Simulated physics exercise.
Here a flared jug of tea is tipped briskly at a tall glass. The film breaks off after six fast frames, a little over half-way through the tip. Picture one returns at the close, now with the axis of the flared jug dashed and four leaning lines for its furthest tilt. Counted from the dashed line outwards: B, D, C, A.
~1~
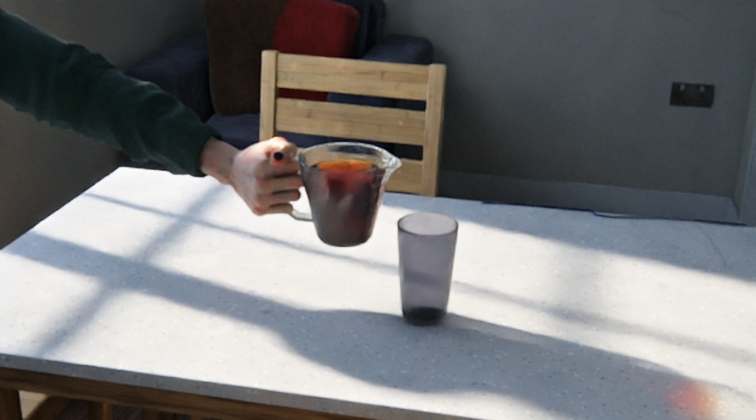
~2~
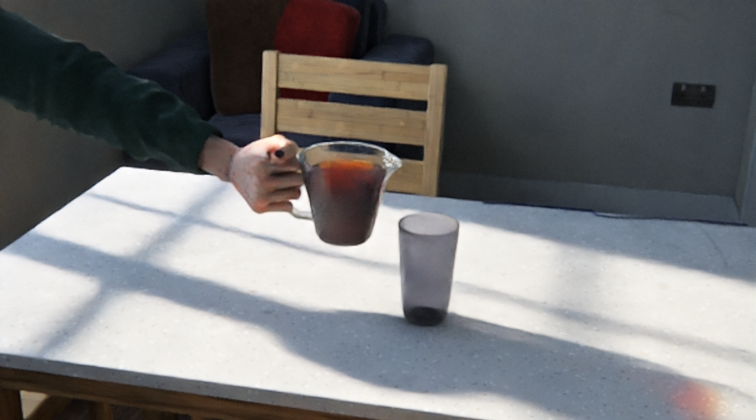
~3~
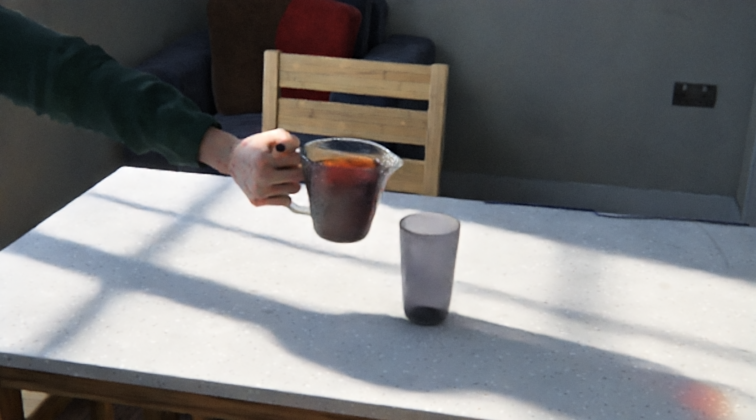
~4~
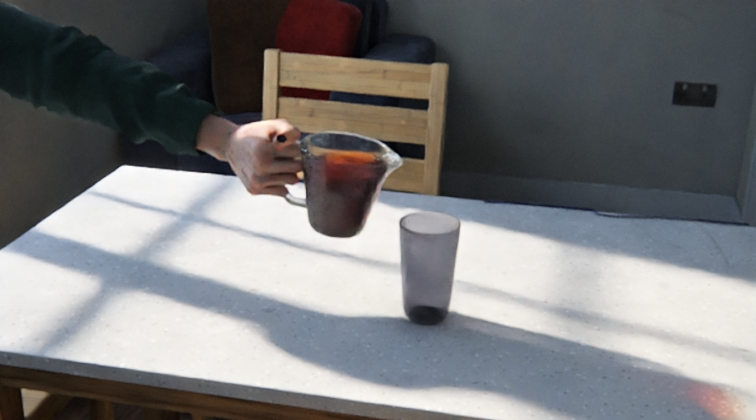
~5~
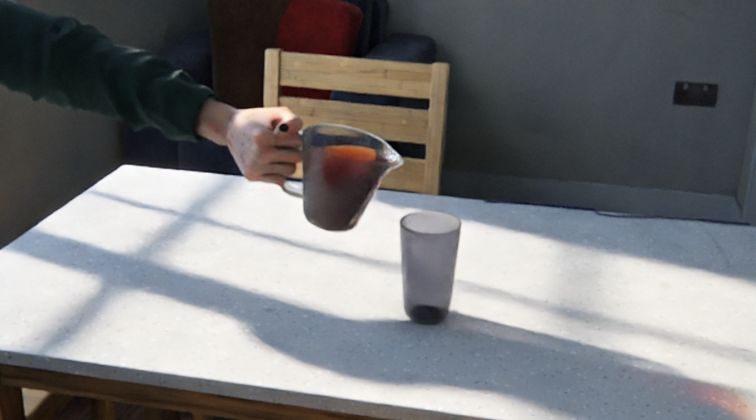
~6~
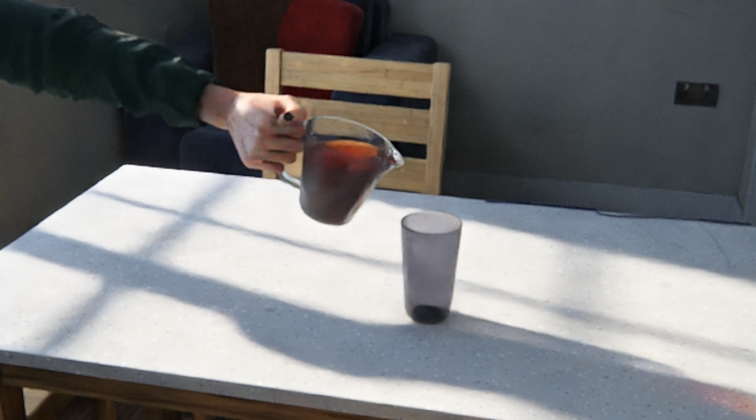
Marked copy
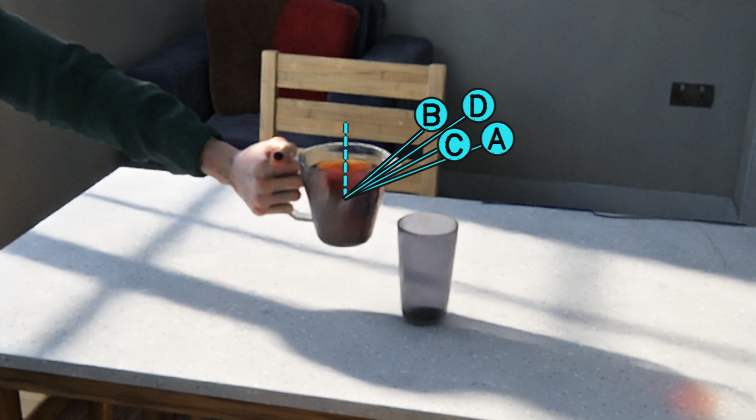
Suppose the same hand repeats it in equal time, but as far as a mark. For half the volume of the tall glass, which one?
Best: D.
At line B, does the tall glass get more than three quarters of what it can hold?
No, less.
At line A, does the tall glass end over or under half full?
Over half.
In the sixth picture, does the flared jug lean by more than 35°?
No.
On the marked copy, A at (481, 145); B at (422, 130); C at (437, 149); D at (465, 116).
With A, the tall glass ends with about 74 % of what it can hold; 6 % of the tea is spilt.
With B, the tall glass ends with about 39 % of what it can hold.
With C, the tall glass ends with about 62 % of what it can hold; 3 % of the tea is spilt.
With D, the tall glass ends with about 51 % of what it can hold.
